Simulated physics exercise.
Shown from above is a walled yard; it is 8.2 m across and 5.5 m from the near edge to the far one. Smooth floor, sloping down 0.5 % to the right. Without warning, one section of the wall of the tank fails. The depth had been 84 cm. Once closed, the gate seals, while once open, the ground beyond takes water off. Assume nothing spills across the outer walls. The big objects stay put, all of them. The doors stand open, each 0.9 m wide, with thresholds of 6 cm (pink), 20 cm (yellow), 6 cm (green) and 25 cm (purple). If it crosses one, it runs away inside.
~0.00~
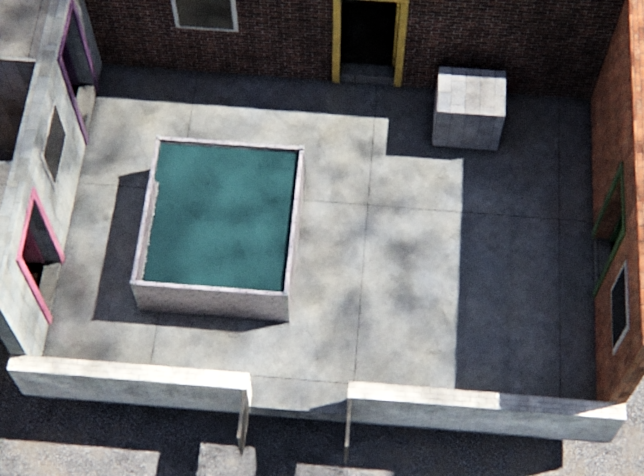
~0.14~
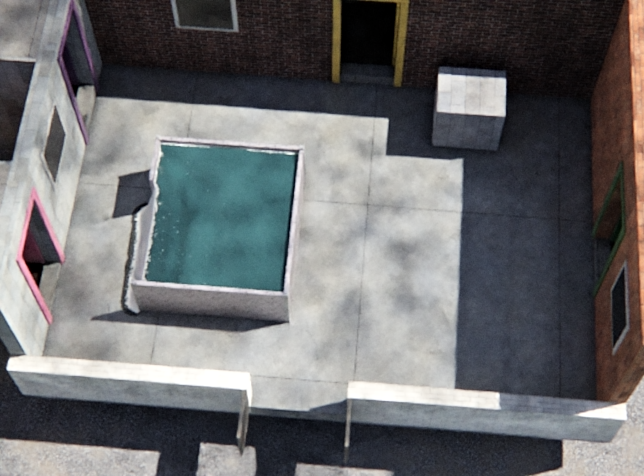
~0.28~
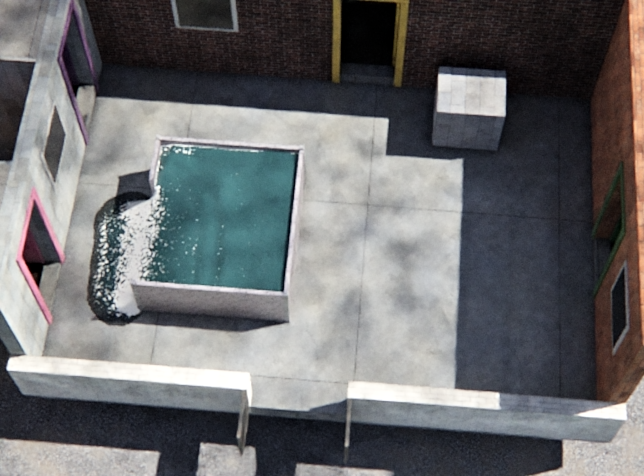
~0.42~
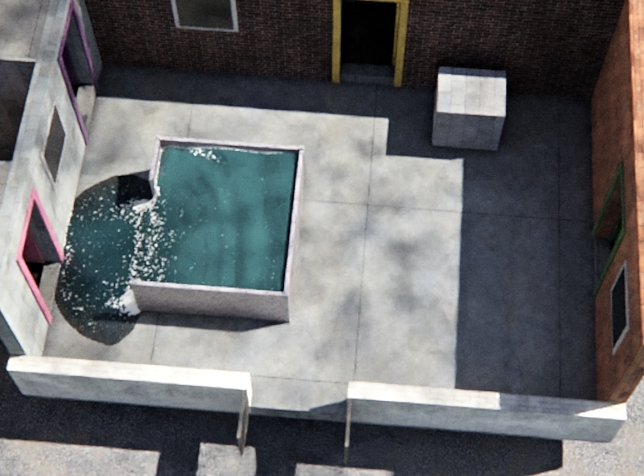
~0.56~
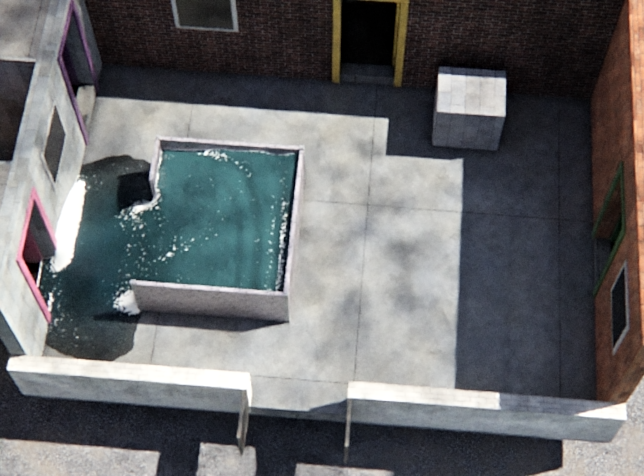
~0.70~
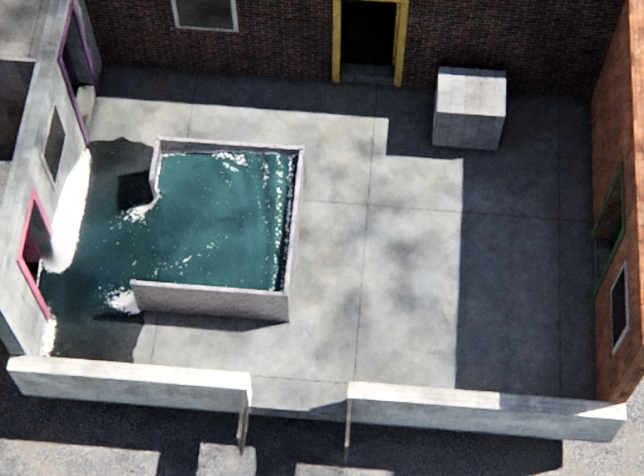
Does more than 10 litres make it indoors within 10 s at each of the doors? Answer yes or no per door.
Pink door, yes; yellow door, no; green door, yes; purple door, no.
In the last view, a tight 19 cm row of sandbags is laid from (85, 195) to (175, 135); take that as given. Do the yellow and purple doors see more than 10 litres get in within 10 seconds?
Note - yellow: Limit held; purple: Limit held.
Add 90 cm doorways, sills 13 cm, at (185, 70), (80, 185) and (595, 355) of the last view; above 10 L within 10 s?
So, in the order given, it's beyond the mark, then beyond the mark, then beyond the mark.
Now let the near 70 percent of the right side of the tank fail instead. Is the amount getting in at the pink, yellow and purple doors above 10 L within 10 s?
So pink stays lower, yellow stays lower, purple stays lower.
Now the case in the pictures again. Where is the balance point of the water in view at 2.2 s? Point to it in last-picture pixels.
Centre: Approx. (167, 245) px.
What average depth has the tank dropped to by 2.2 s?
38 cm.
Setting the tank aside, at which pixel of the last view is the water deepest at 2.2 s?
Close to pixel (39, 373).
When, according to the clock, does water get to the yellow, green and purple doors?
Arrival: Yellow 2.8 s, green 5.0 s, purple 0.9 s.
After 1.4 s water covers 15 % of the floor and is deepest (59 cm) near (78, 243); pink door 44 cm at the sill, 293 L in, yellow door not reached, green door not reached, purple door 12 cm at the sill, 0 L in.
After 2.2 s water covers 30 % of the floor and is deepest (58 cm) near (39, 373); pink door 39 cm at the sill, 596 L in, yellow door not reached, green door not reached, purple door 10 cm at the sill, 0 L in.
After 3.5 s water covers 50 % of the floor and is deepest (31 cm) near (39, 373); pink door 26 cm at the sill, 859 L in, yellow door 6 cm at the sill, 0 L in, green door not reached, purple door 8 cm at the sill, 0 L in.
After 6.0 s water covers 90 % of the floor and is deepest (18 cm) near (39, 373); pink door 17 cm at the sill, 1078 L in, yellow door 5 cm at the sill, 0 L in, green door 9 cm at the sill, 2 L in, purple door 8 cm at the sill, 0 L in.
After 10.0 s water covers 95 % of the floor and is deepest (16 cm) near (480, 98); pink door 9 cm at the sill, 1161 L in, yellow door 6 cm at the sill, 0 L in, green door 11 cm at the sill, 45 L in, purple door 7 cm at the sill, 0 L in.
